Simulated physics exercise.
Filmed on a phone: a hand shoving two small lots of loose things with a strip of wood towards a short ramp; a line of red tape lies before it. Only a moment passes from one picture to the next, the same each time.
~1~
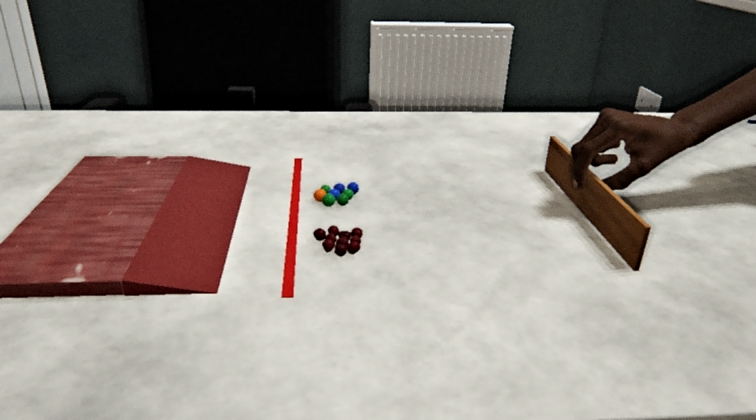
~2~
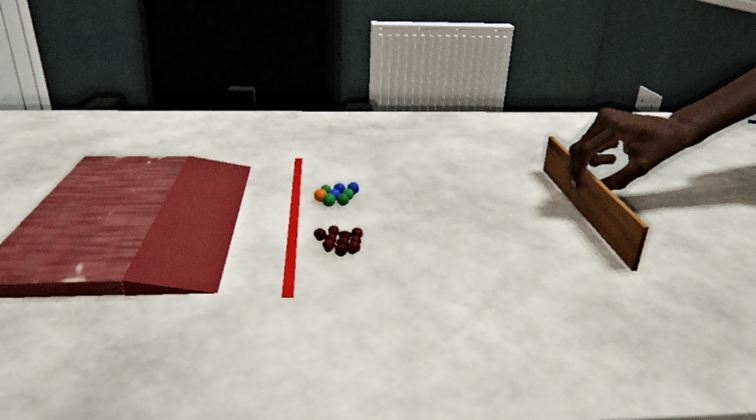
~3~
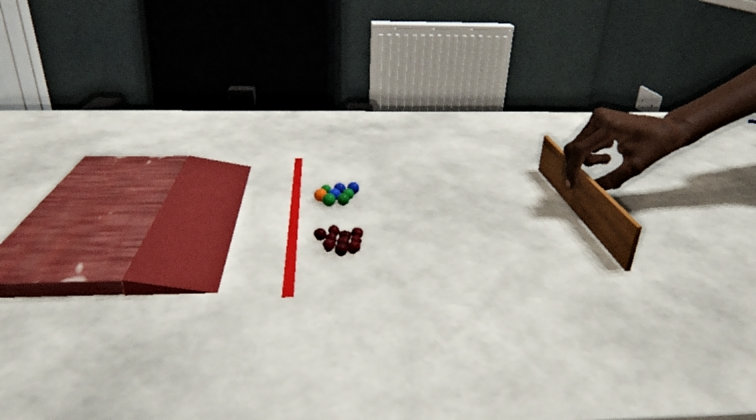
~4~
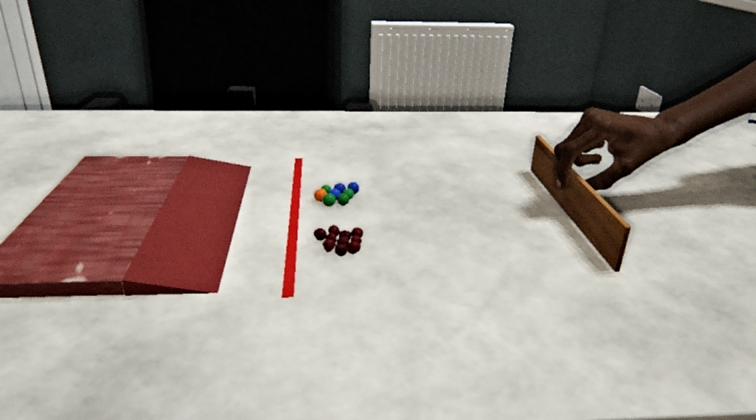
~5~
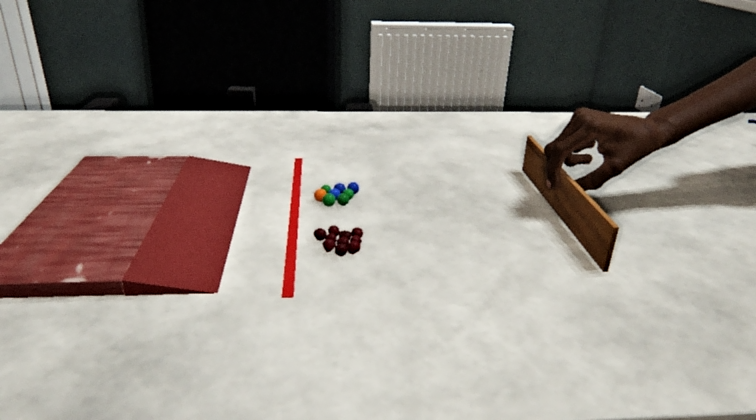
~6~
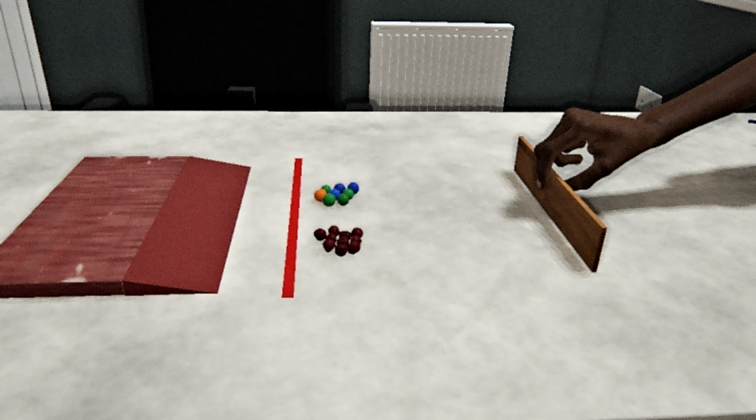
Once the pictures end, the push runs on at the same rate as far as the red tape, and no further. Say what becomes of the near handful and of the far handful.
Here the near handful falls short of the top, and the far handful falls short of the top.
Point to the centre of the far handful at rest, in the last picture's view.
Around (271, 191).
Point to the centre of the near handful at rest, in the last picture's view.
Near (259, 242).
Then, 0.78 s after the last picture, strip of wood still moving, near (421, 175); near handful all short of the ramp; far handful all short of the ramp.
Then, 1.58 s after the last picture, strip of wood stopped at the red tape; near handful all short of the ramp; far handful all short of the ramp.
Then, 1.86 s after the last picture, strip of wood stopped at the red tape; near handful all short of the ramp; far handful about a quarter on the ramp, most short of the ramp.
By the end, strip of wood stopped at the red tape; near handful none past the top, all short of the ramp; far handful none past the top, all short of the ramp.
